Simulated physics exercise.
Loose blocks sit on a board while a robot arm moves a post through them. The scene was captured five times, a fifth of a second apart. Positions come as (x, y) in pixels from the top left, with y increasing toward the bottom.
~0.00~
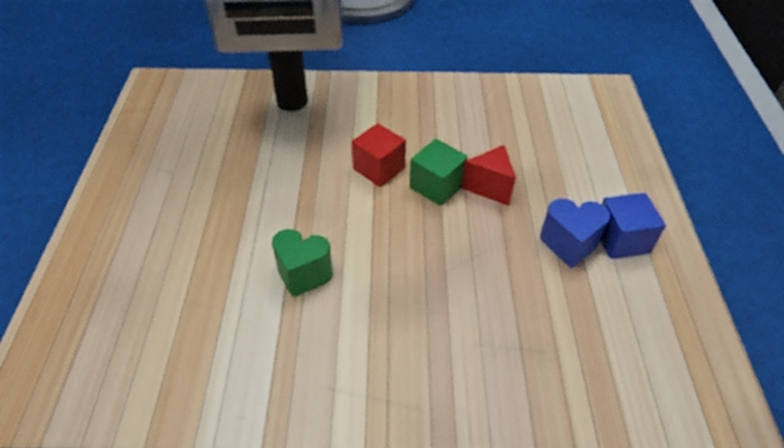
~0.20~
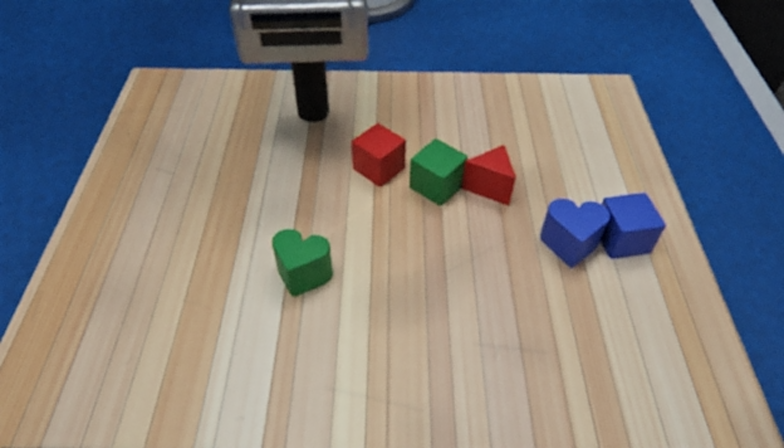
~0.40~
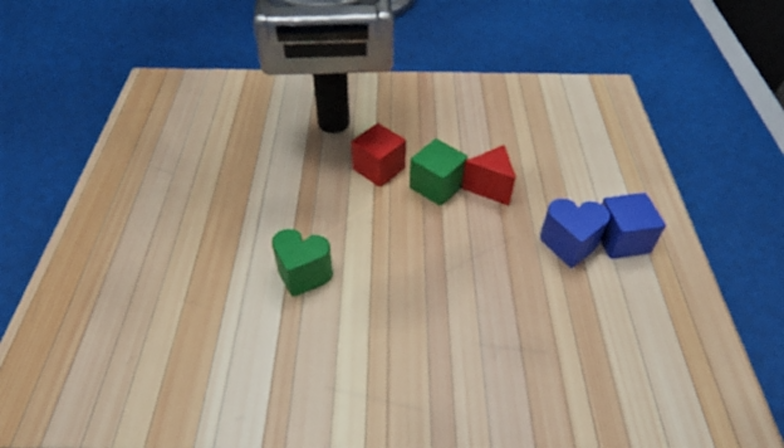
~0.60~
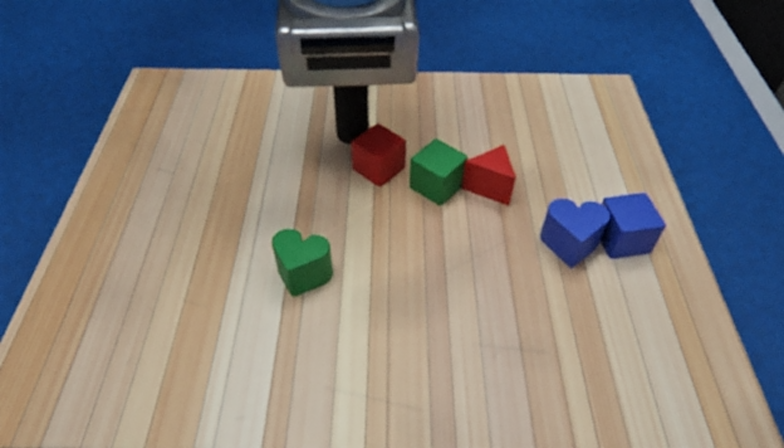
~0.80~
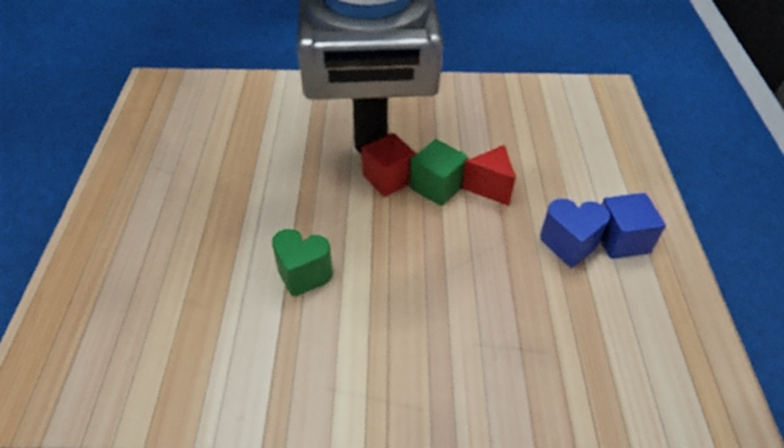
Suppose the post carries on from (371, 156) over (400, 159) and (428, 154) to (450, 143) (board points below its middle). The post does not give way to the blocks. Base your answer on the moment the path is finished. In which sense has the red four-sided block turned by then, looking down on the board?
In a top view, it turns clockwise.
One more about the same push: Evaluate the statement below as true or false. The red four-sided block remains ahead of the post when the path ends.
False - the claim does not hold.
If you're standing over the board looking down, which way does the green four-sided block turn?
Anticlockwise.
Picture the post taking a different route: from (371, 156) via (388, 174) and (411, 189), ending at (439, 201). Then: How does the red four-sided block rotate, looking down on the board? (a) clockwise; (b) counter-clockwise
Answer: A.
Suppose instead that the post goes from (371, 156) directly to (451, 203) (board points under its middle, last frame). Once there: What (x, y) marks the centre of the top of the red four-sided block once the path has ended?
It is going to be at (408, 185).
On the path given first. Halfway along, post (416, 147); red four-sided block (400, 156), turned 35° clockwise; green four-sided block (445, 163), turned 30° anticlockwise.
At the end, post (451, 132); red four-sided block (400, 156), turned 35° clockwise; green four-sided block (445, 163), turned 30° anticlockwise; red triangular block unmoved.
